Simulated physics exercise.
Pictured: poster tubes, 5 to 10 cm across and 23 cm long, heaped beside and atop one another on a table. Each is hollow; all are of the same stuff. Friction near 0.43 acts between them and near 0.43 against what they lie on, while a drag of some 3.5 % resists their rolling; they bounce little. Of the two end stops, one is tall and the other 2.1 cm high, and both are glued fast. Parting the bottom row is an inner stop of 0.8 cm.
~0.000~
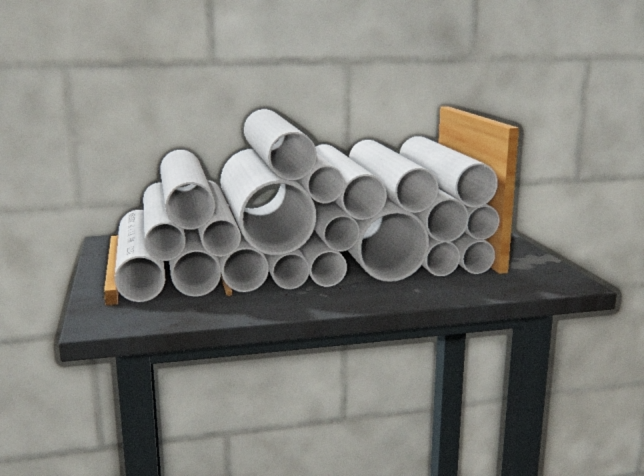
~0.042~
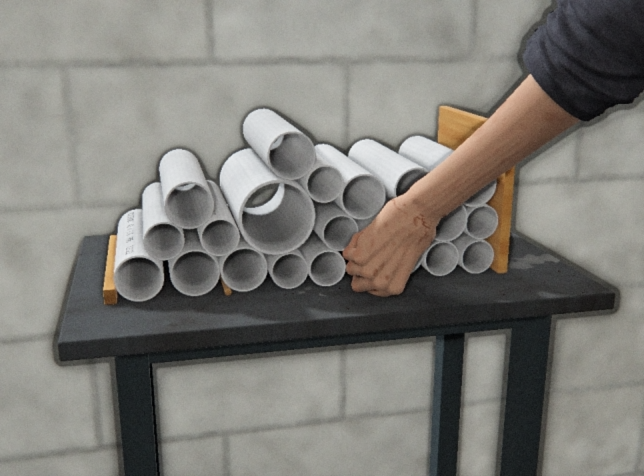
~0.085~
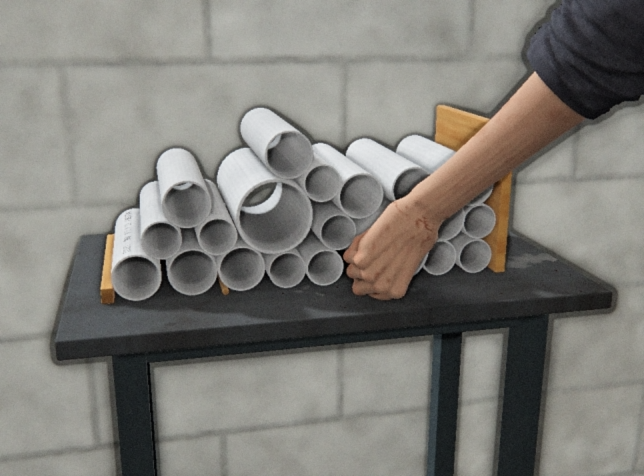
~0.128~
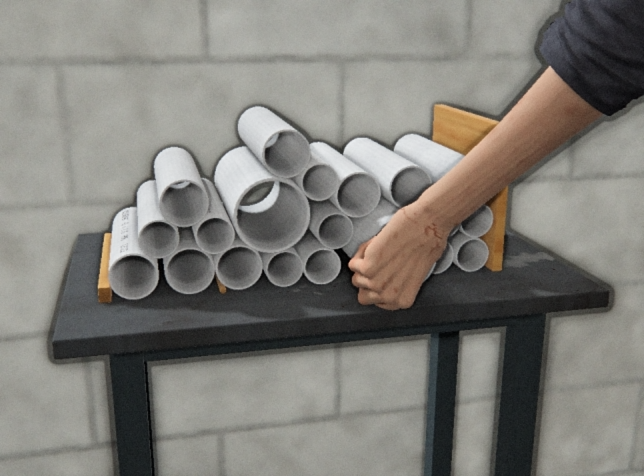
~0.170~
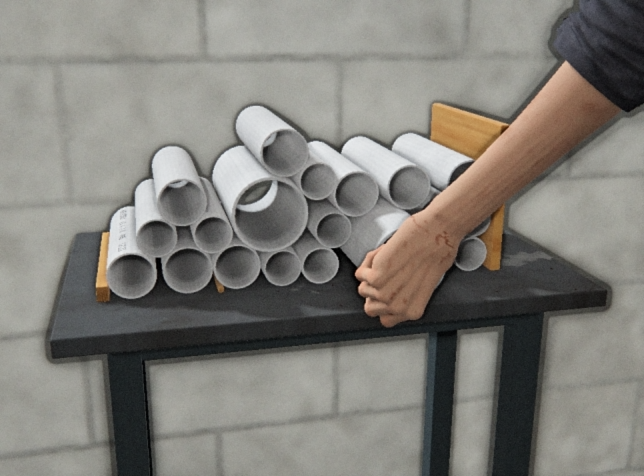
On a dark table against a block wall, a hand reaching in from the right slowly pulls one pale tube outward from a heap.
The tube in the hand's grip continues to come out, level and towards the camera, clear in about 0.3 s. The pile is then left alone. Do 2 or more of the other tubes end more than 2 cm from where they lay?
Yes, with 4 altogether.
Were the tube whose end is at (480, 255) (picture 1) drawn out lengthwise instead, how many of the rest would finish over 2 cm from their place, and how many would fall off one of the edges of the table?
Then 1 shift and 0 get out.
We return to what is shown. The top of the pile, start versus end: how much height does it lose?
Roughly 5 cm.
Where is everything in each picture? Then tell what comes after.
In the first frame, 20 tubes, 8 on the base, highest (293, 156); left lip (2.1 cm) (110, 290); right tall panel (20 cm) (510, 188); inner round bar (0.8 cm) (229, 290); table edges (66, 310) and (576, 268).
In the second frame, the tube in the hand's grip has not moved yet, hidden; the rest still.
In the third frame, the tube in the hand's grip is 1.6 cm out, hidden; the rest still.
In the fourth frame, the tube in the hand's grip is 5 cm out, hidden; the rest still.
In the fifth frame, the tube in the hand's grip is 9 cm out, hidden; the rest still.
After 0.40 s, 0 now displaced over 2 cm; the one last seen at (285, 153) in place.
After 0.54 s, 2 now displaced over 2 cm; the one last seen at (285, 153) 2.2 cm right and 1 cm down.
After 0.63 s, 4 now displaced over 2 cm; the one last seen at (285, 153) 4.1 cm right and 2.6 cm down.
After 0.89 s, 4 now displaced over 2 cm; the one last seen at (285, 153) 10 cm right and 6 cm down.
At rest by 1.1 s, 4 moved over 2 cm; not one off the edges of the table; the one last seen at (285, 153) 10 cm right and 7 cm down; top of the pile 16 cm high, from 21 cm.
